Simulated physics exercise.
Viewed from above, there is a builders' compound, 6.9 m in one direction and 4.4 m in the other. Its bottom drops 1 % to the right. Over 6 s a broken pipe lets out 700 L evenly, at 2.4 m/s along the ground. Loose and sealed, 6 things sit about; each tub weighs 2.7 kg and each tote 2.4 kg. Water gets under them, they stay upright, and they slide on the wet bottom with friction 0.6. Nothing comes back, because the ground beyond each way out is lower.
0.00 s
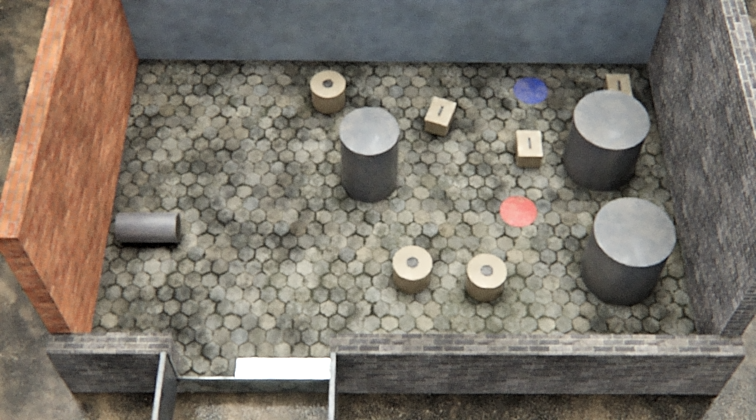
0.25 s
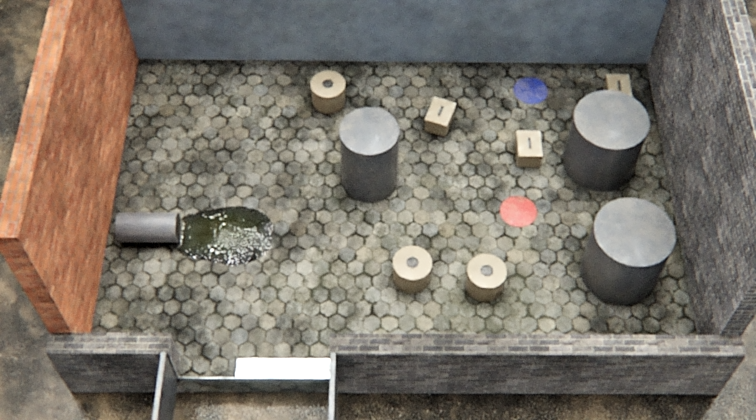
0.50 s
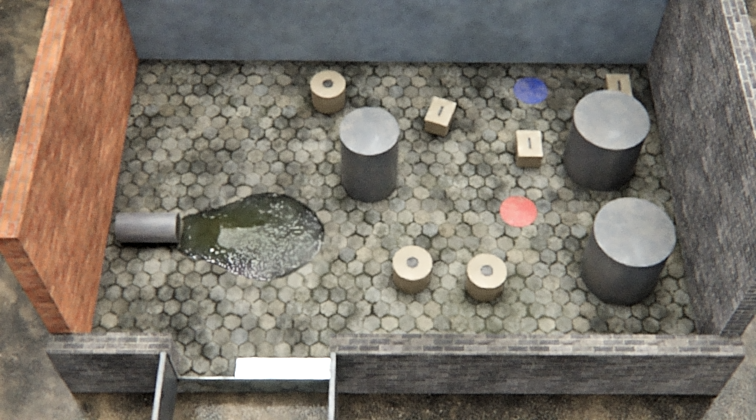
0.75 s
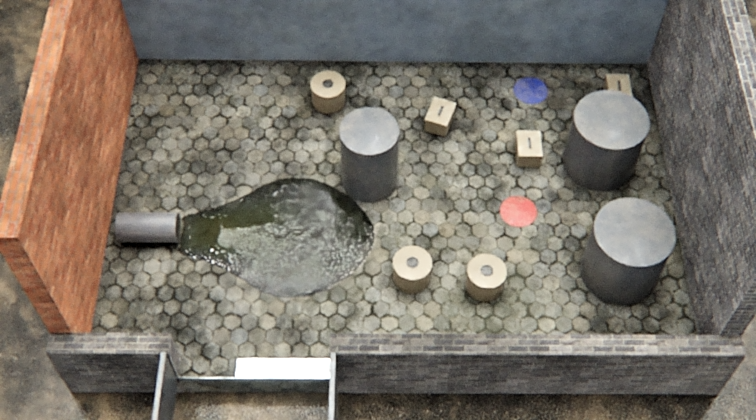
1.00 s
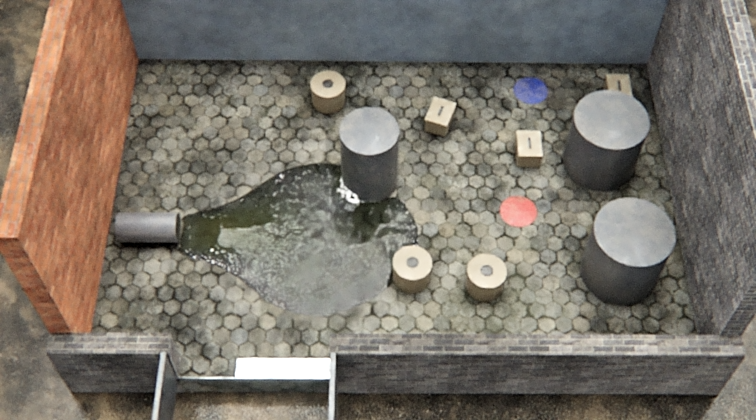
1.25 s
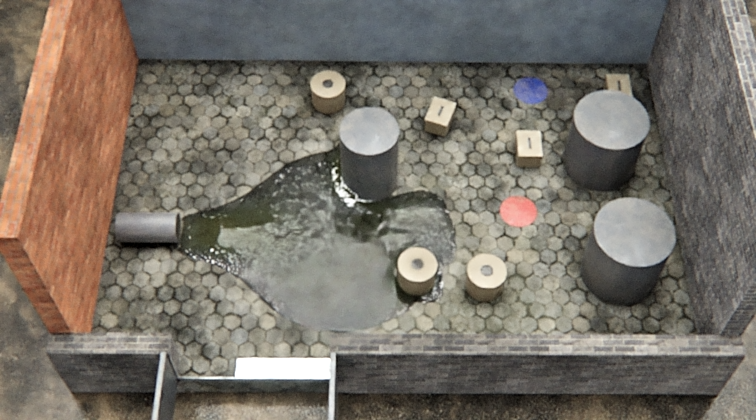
Water pours from a pipe at left, spreads right across the floor and nudges a tub.
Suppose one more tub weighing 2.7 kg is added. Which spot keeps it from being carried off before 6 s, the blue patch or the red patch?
The blue patch.
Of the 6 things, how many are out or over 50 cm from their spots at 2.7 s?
The answer is 1.
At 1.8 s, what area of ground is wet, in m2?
Wet: Near 7.5 m2.
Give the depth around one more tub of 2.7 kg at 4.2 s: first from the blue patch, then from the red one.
0 cm and 5 cm, in that order.
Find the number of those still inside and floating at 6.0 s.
At that time the total is 3.
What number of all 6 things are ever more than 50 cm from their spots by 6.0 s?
I make that 2.
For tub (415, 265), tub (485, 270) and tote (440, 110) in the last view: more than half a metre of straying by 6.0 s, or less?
First exceeds it, second exceeds it, third does not reach it.
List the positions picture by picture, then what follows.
A tub at (412, 263), on the bottom; a tub at (328, 84), on the bottom; the blue patch at (530, 91); the red patch at (518, 212); water covers 0.0 m2; 0 of 6 have shifted, in the first picture.
A tub at (412, 263) rests on the ground; a tub at (328, 84) rests on the ground; the blue patch at (530, 91); the red patch at (518, 212); 0.6 m2 under water; 0 of 6 have shifted, in the second picture.
A tub at (412, 263) rests on the ground; a tub at (328, 84), on the bottom; the blue patch at (530, 91); the red patch at (518, 212); water covers 1.4 m2; 0 of 6 have shifted, in the third picture.
A tub at (412, 263), on the bottom; a tub at (328, 84), on the bottom; the blue patch at (530, 91); the red patch at (518, 212); water covers 2.5 m2; 0 of 6 have shifted, in the fourth picture.
A tub at (412, 263) rests on the ground; a tub at (328, 84), on the bottom; the blue patch at (530, 91); the red patch at (518, 212); water covers 3.7 m2; 0 of 6 have shifted, in the fifth picture.
A tub at (417, 264) rests on the ground, 6 cm from its start; a tub at (328, 84), on the bottom; the blue patch at (530, 91); the red patch at (518, 212); water covers 4.7 m2; 1 of 6 have shifted, in the sixth picture.
After 1.8 s on blue it would be 0 cm off in 0 cm of water; on red it would be 0 cm off in 1 cm of water.
After 2.7 s on blue it would be 0 cm off in 0 cm of water; on red it would be 45 cm off in 2 cm of water.
After 4.2 s on blue it would be 0 cm off in 0 cm of water; on red it would be 101 cm off in 5 cm of water.
After 6.0 s on blue it would be 0 cm off in 2 cm of water; on red it would be 167 cm off in 9 cm of water.
